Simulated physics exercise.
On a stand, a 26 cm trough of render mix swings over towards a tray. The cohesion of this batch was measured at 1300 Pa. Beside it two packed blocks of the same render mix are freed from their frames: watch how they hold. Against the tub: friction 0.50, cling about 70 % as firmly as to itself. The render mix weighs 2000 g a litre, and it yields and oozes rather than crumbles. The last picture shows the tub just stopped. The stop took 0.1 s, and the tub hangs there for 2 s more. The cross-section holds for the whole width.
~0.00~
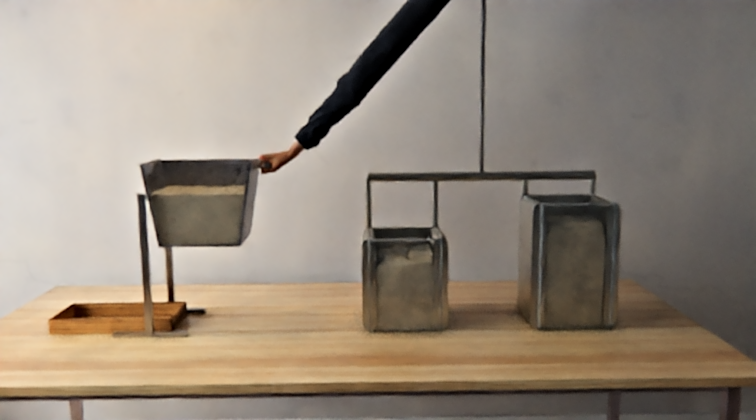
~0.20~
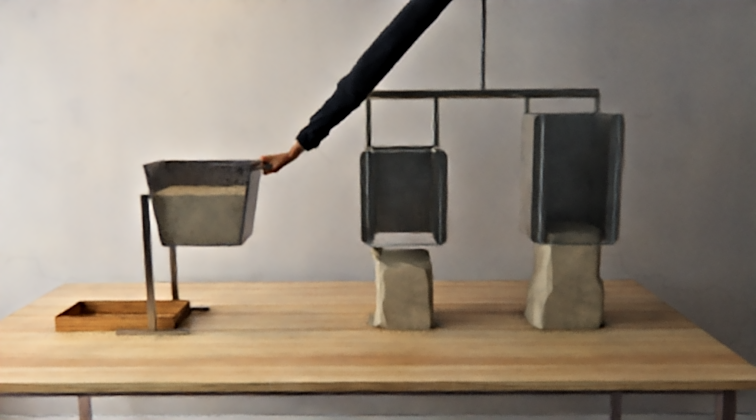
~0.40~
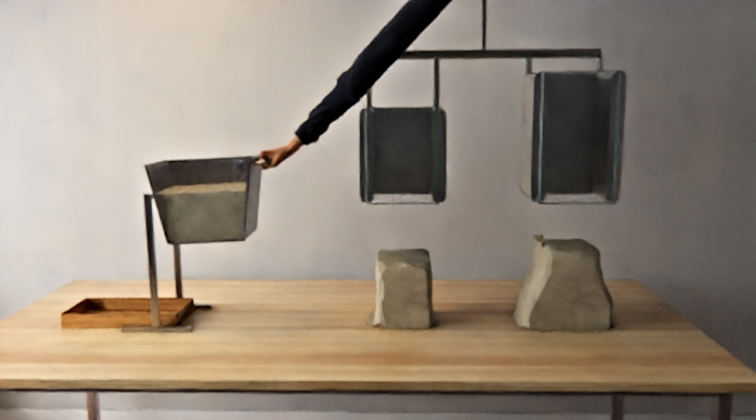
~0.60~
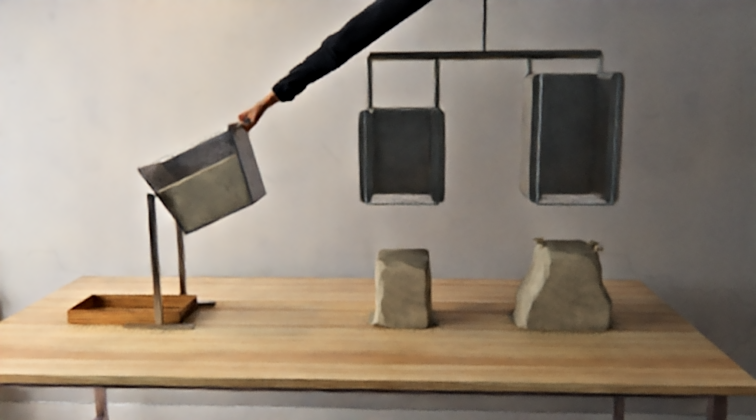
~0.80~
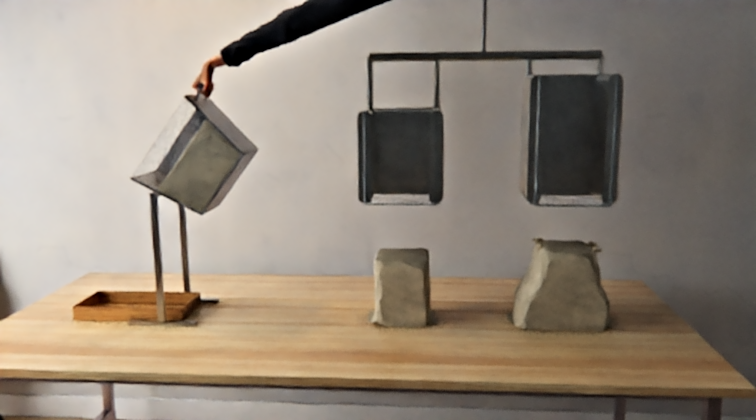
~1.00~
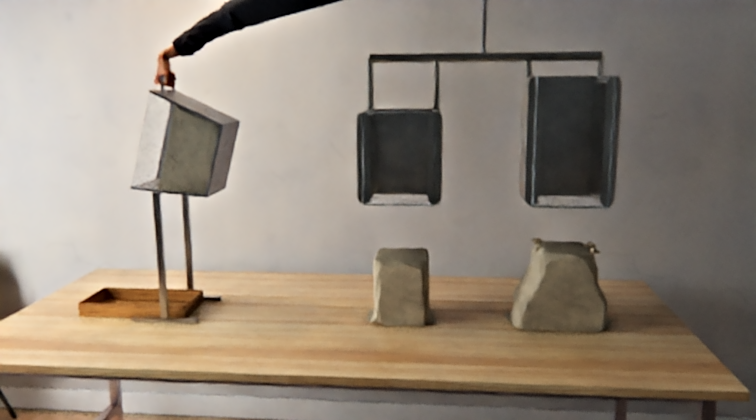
At first, a hand grips the rim of a tub of grey mix while two metal boxes lift off two grey blocks on the wooden table. The right block slumps and widens at its base, while the left keeps its shape. Then the hand swings the tub up and leftward, tilting it steeply above a wooden tray.
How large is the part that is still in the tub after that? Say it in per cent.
Close to 100 per cent.
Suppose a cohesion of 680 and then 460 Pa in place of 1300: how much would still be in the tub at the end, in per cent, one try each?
In that order: 95 %, 75 %.
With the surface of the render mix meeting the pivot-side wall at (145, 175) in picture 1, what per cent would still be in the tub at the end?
Then about 100 %.
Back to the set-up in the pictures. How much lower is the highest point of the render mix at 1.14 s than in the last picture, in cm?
Some 0 cm.
By 1.14 s, the tub is at 75 degrees and holds 100 %.
By 1.31 s, the tub is at 75 degrees and holds 100 %.
By 1.48 s, the tub is at 75 degrees and holds 100 %.
By 1.65 s, the tub is at 75 degrees and holds 100 %.
By 3.00 s, at the end, the tub is at 75 degrees and holds 100 %.
